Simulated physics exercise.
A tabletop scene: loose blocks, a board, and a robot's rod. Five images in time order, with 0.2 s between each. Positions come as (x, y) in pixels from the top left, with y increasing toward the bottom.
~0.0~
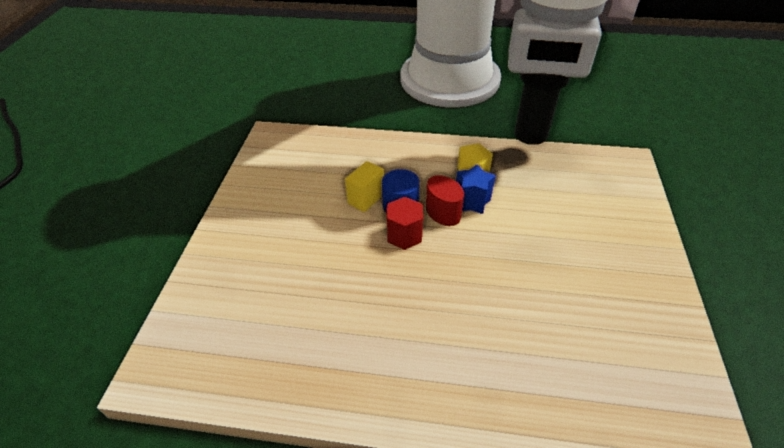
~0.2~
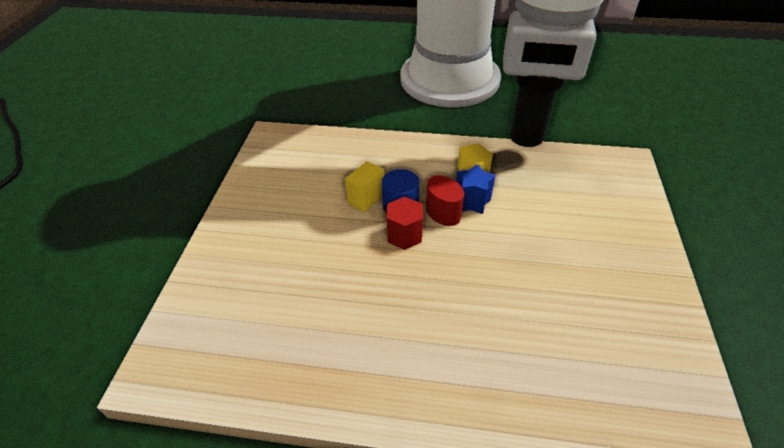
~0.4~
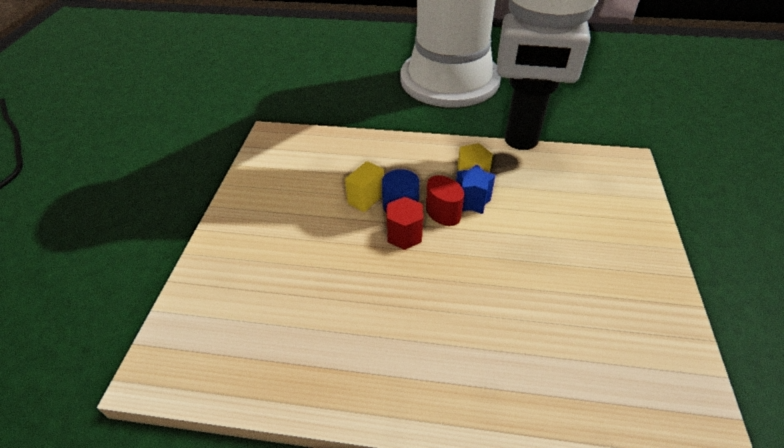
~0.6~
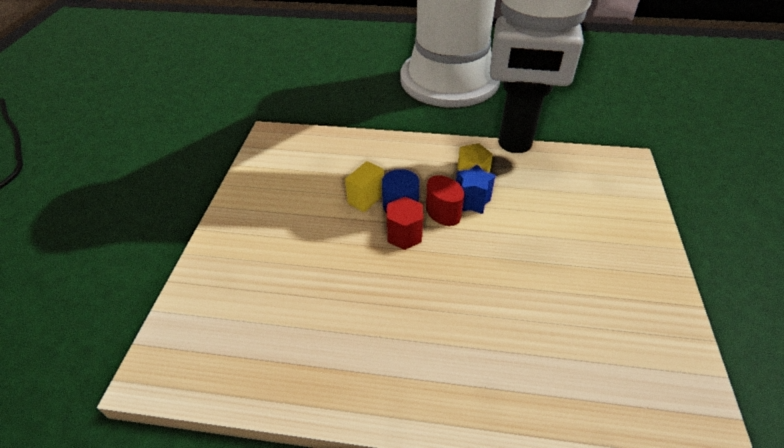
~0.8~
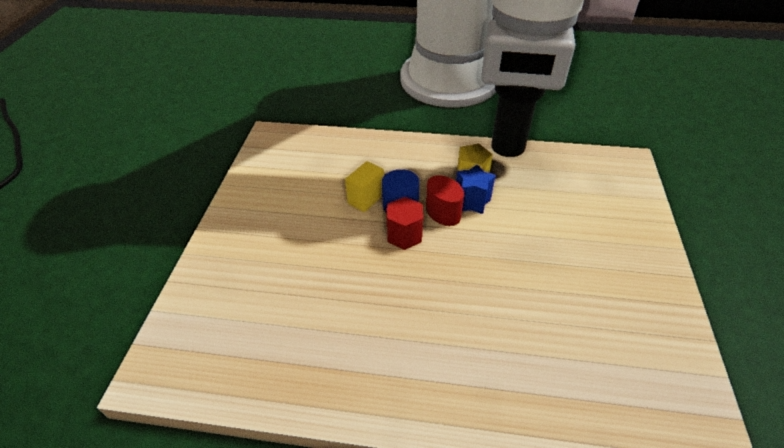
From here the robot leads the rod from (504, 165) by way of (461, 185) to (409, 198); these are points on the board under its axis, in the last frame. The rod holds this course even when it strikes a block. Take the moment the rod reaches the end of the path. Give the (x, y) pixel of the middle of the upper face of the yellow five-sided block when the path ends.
About (376, 178).
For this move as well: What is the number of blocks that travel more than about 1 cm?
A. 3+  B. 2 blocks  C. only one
A.
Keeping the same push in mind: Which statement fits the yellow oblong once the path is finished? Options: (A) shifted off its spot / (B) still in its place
A (shifted off its spot)
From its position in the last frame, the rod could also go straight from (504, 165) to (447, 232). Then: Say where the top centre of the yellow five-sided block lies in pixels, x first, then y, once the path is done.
Around (450, 162).
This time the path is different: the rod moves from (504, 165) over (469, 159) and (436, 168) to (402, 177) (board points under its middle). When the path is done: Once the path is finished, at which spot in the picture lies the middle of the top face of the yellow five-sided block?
The middle of its top is at (450, 163).
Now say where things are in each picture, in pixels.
In the first frame, rod's lower end at (531, 135); yellow oblong at (365, 174); blue cylinder at (401, 181); red oval at (445, 188); yellow five-sided block at (475, 153); blue star at (476, 177).
In the second frame, rod at (526, 137); blocks still.
In the third frame, rod at (521, 140); blocks still.
In the fourth frame, rod at (515, 143); blocks still.
In the fifth frame, rod at (508, 147); yellow oblong at (365, 174); blue cylinder at (401, 181); red oval at (445, 188); yellow five-sided block at (475, 153); blue star at (476, 177).
On the path given first. One third of the way, rod at (479, 161); red oval at (438, 199); yellow five-sided block at (449, 160), turned 20° clockwise; blue star at (463, 181), turned 60° anticlockwise.
Two thirds of the way, rod at (446, 172); blue cylinder at (389, 185); red oval at (437, 209), turned 20° clockwise; yellow five-sided block at (413, 169), turned 35° clockwise; blue star at (451, 188).
At the end, rod at (409, 180); yellow oblong at (349, 172); blue cylinder at (356, 201); red oval at (438, 217), turned 15° clockwise; yellow five-sided block at (376, 178), turned 30° clockwise; blue star at (438, 190), turned 160° anticlockwise.
